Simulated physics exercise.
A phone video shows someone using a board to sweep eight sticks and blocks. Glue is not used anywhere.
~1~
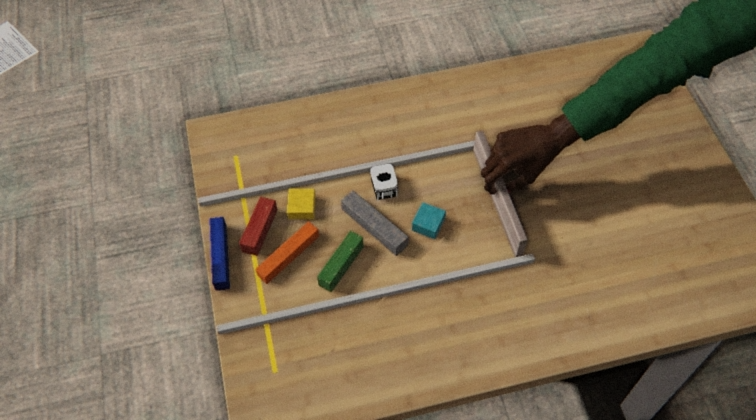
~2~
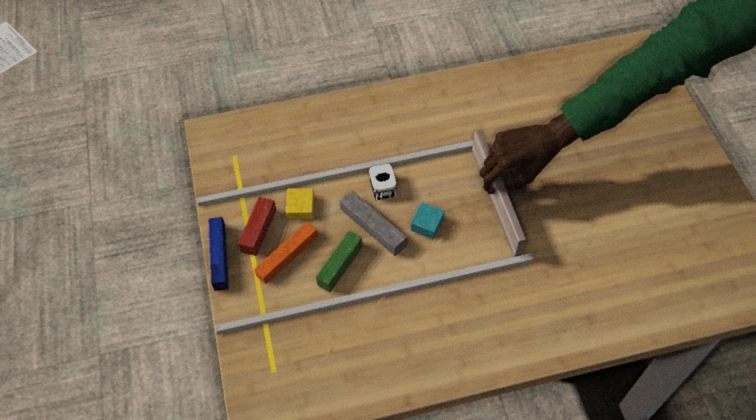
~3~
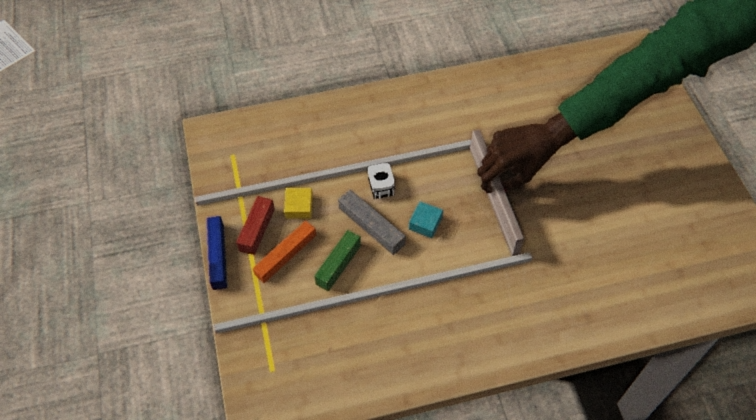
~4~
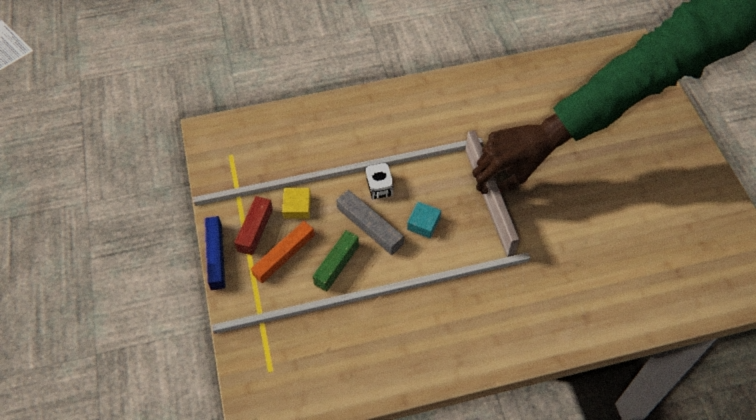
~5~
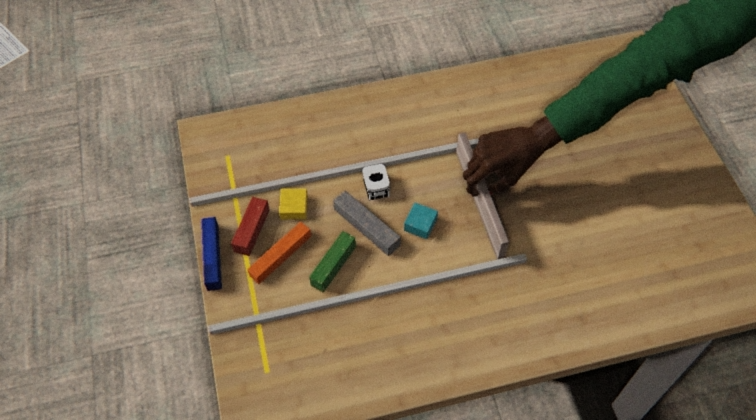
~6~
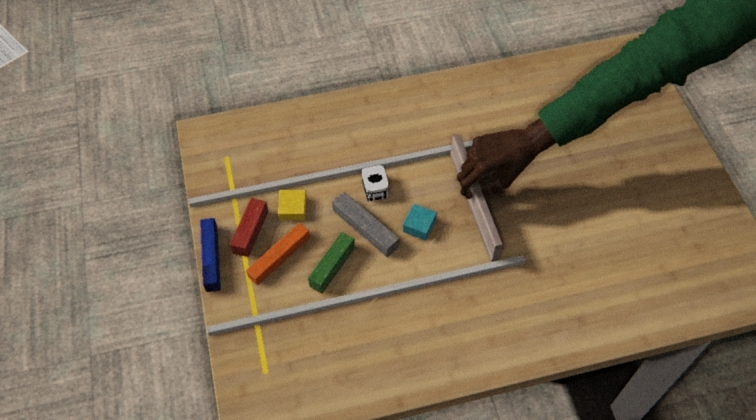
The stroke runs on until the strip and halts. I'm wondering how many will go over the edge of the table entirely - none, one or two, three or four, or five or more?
I'd say three or four of them.
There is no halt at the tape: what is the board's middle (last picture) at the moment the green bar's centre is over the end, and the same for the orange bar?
For the green bar at (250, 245), for the orange bar at (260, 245).
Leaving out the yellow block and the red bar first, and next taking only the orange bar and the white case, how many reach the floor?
That gives 3 for the first pair taken away and 3 for the second.
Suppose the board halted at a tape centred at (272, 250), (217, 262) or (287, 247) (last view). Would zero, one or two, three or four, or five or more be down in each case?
Counts as listed: Just one or two / at least five / 1 or 2.
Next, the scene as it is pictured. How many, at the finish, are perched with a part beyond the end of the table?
Result: 1.
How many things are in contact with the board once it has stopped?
Total: 2.
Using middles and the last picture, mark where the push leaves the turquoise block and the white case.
Near (233, 267) and (226, 215).
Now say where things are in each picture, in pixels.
Blue stick (220, 253); red bar (259, 226); orange bar (288, 252); board (499, 193); tape (254, 255), in the first picture.
Red bar (258, 226); white case (383, 182), in the second picture.
Orange bar (285, 251); turquoise block (426, 220), in the third picture.
Blue stick (215, 252); grey bar (370, 222), in the fourth picture.
Red bar (251, 226); board (481, 195), in the fifth picture.
Blue stick (210, 254); red bar (250, 227); orange bar (279, 253); board (475, 197); tape (244, 256), in the sixth picture.
A little later, none off yet; blue stick at rest near (210, 254); red bar at rest near (250, 227); orange bar at rest near (279, 253).
Next, none off yet; blue stick at rest near (210, 254); red bar at rest near (249, 227); orange bar shifted a little near (268, 253).
Later still, none off yet; blue stick tilted well over near (183, 259); red bar shifted about its own width near (204, 226); orange bar shifted about its own width near (215, 261).
When it is over, the number that fall off is three or four; down, green bar, orange bar, red bar and blue stick.
